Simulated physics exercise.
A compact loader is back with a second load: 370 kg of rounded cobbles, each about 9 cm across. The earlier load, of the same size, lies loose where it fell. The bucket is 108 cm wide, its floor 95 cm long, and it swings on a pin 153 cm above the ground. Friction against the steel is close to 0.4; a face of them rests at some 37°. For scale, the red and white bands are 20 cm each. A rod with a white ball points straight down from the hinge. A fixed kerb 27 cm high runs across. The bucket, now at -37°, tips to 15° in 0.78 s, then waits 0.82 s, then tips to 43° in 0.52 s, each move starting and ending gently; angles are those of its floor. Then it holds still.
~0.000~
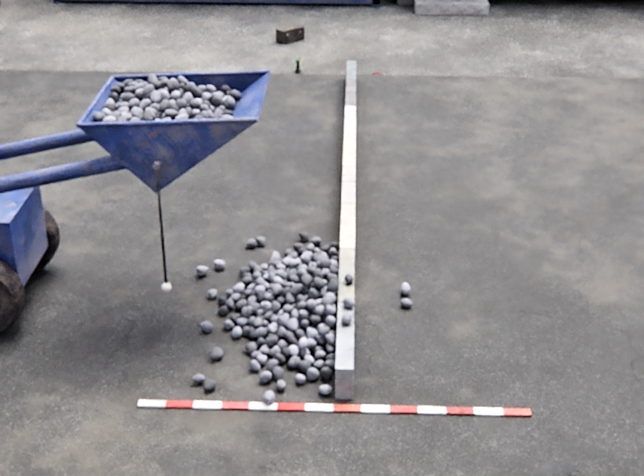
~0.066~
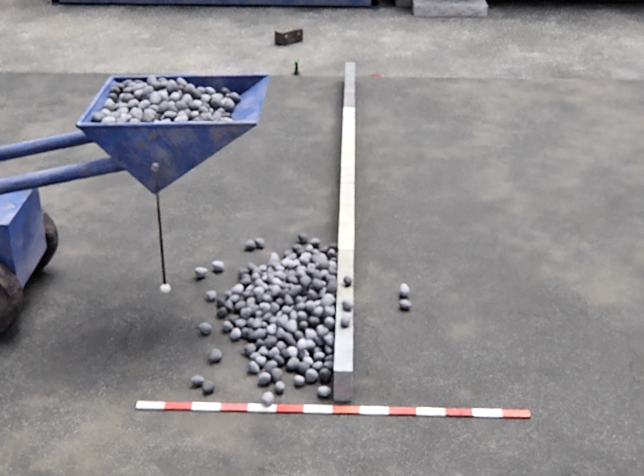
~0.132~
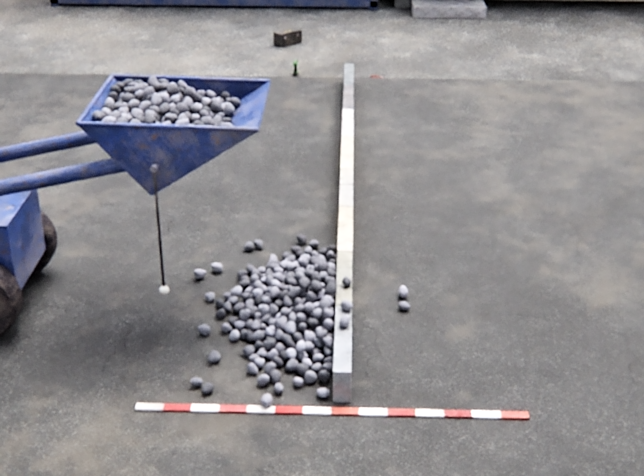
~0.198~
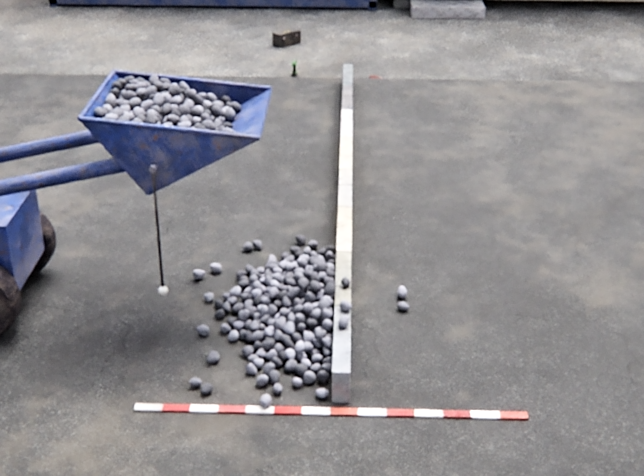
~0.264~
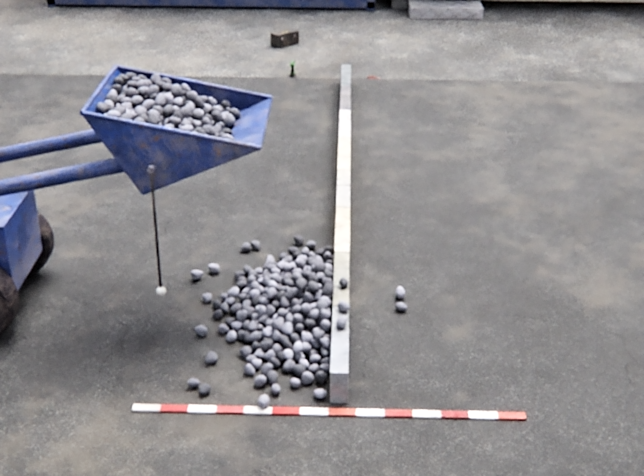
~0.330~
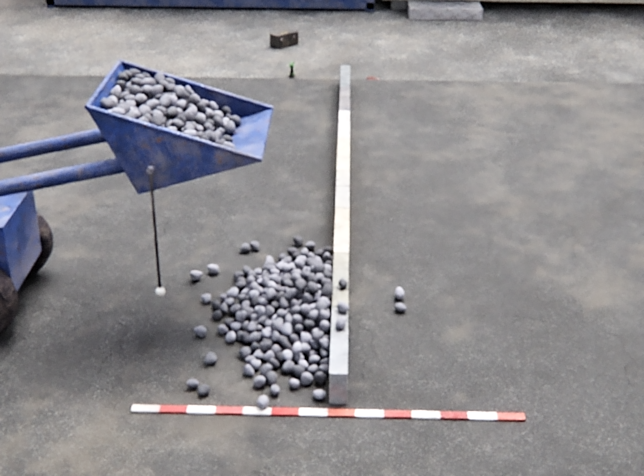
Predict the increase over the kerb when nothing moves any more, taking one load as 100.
Roughly 6 per cent of a load more.
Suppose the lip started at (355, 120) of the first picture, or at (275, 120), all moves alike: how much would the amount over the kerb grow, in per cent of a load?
About 95 and 15 per cent.
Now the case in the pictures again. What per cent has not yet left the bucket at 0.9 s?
About 100 per cent.
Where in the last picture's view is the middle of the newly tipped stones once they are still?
Around (280, 293).
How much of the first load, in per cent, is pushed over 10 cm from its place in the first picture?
About 10 per cent.
After 0.6 s the floor is at 7°; in per cent of one load, 100 in the bucket, 99 on this side of the kerb, 1 over the kerb; the foremost stones are at (351, 303).
After 0.9 s the floor is at 15°; in per cent of one load, 100 in the bucket, 99 on this side of the kerb, 1 over the kerb; the foremost stones are at (351, 303).
After 2.6 s the floor is at 43°; in per cent of one load, 1 in the bucket, 192 on this side of the kerb, 7 over the kerb; the foremost stones are at (408, 327).
After 5.3 s the floor is at 43°; in per cent of one load, 0 in the bucket, 193 on this side of the kerb, 7 over the kerb; the foremost stones are at (414, 330). Net gain over the kerb, 6.
